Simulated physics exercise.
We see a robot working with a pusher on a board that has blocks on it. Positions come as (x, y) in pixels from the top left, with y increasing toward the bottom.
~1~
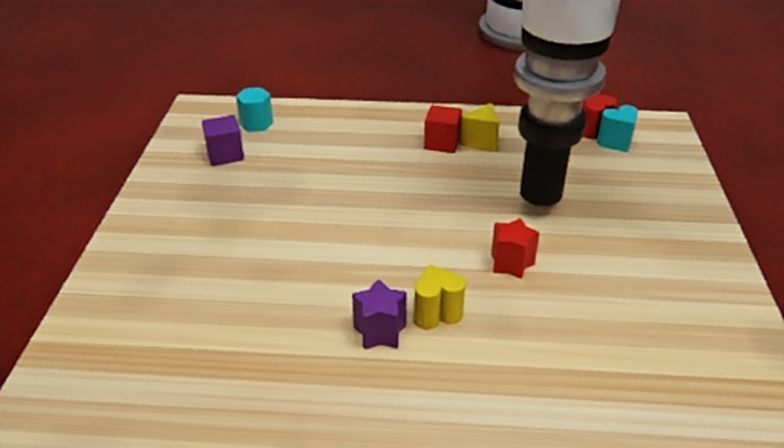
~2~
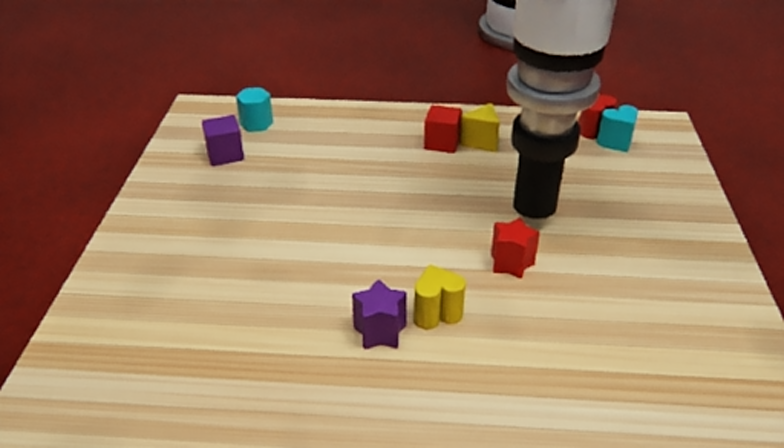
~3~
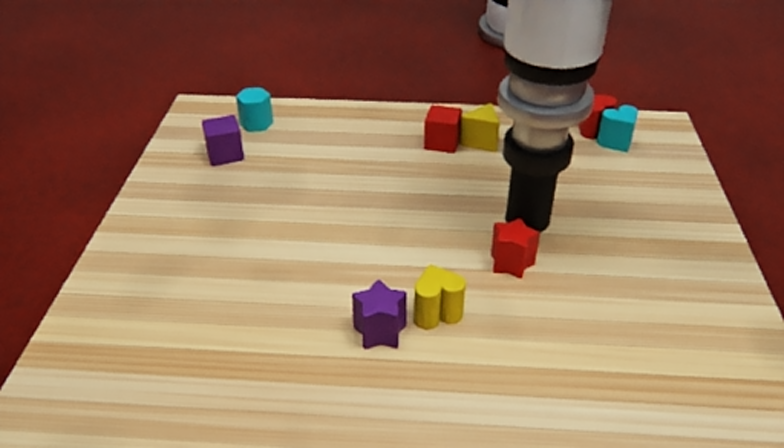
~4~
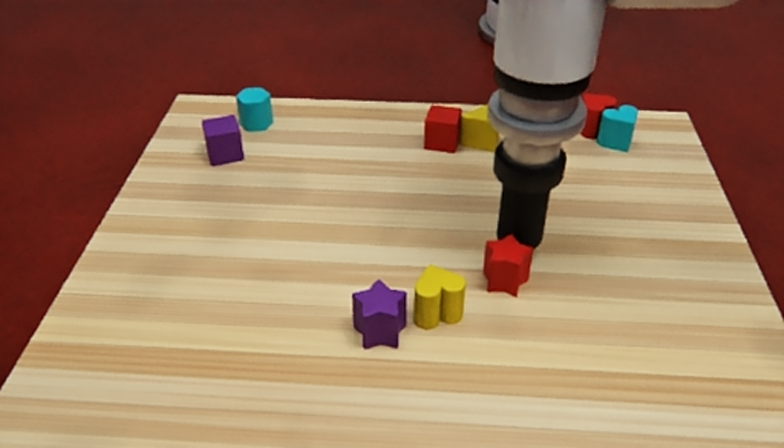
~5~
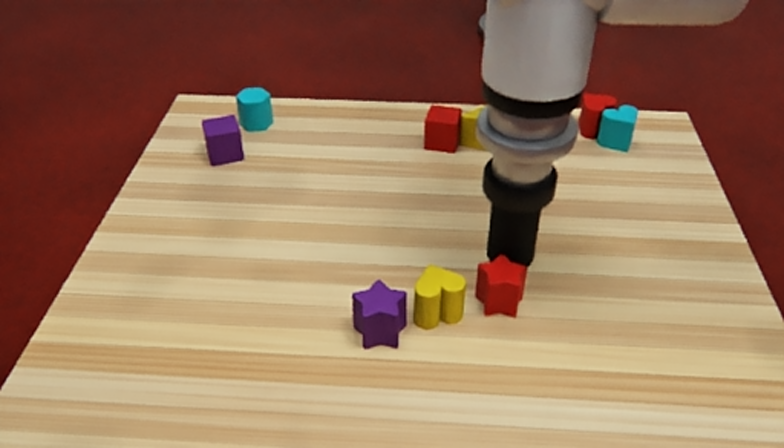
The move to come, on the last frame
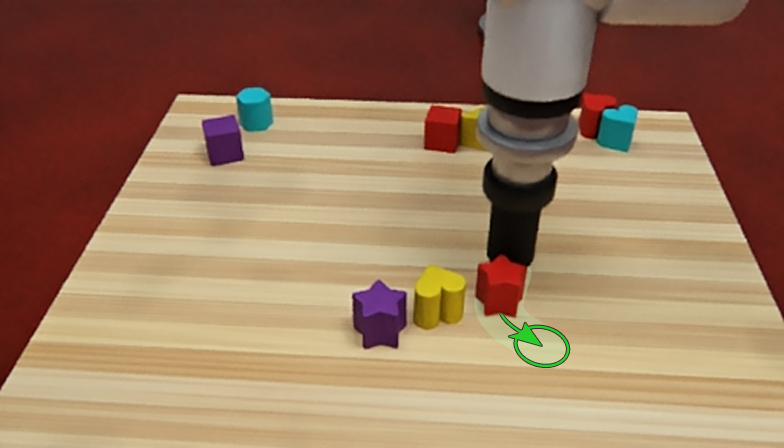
On a light wooden board scattered with small coloured blocks, a robot arm's black-tipped pusher moves down toward a red star-shaped block while the blocks stay still. It then pushes the red star a short way down and slightly left, beside the yellow heart-shaped block, which does not move.
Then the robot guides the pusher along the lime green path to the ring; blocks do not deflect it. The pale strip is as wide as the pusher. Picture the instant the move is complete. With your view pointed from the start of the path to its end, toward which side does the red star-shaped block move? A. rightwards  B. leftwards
Letter A.
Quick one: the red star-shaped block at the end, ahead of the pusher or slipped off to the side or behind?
Slipped clear.
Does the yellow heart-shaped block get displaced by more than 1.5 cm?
No
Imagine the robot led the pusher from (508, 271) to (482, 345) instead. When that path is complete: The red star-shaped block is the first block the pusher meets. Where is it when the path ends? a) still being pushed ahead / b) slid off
a.
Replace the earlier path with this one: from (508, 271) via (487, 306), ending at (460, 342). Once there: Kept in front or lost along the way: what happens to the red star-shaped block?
At the end of the path, the pusher is still pushing the red star-shaped block ahead of it.
Drawn move, from (508, 271) over (500, 296) and (509, 324) to (542, 346).
What follows on the original path. Halfway along, pusher at (502, 295); red star-shaped block at (492, 307), turned 20° anticlockwise.
At the end, pusher at (545, 330); yellow heart-shaped block still; red star-shaped block at (499, 324), turned 15° clockwise.
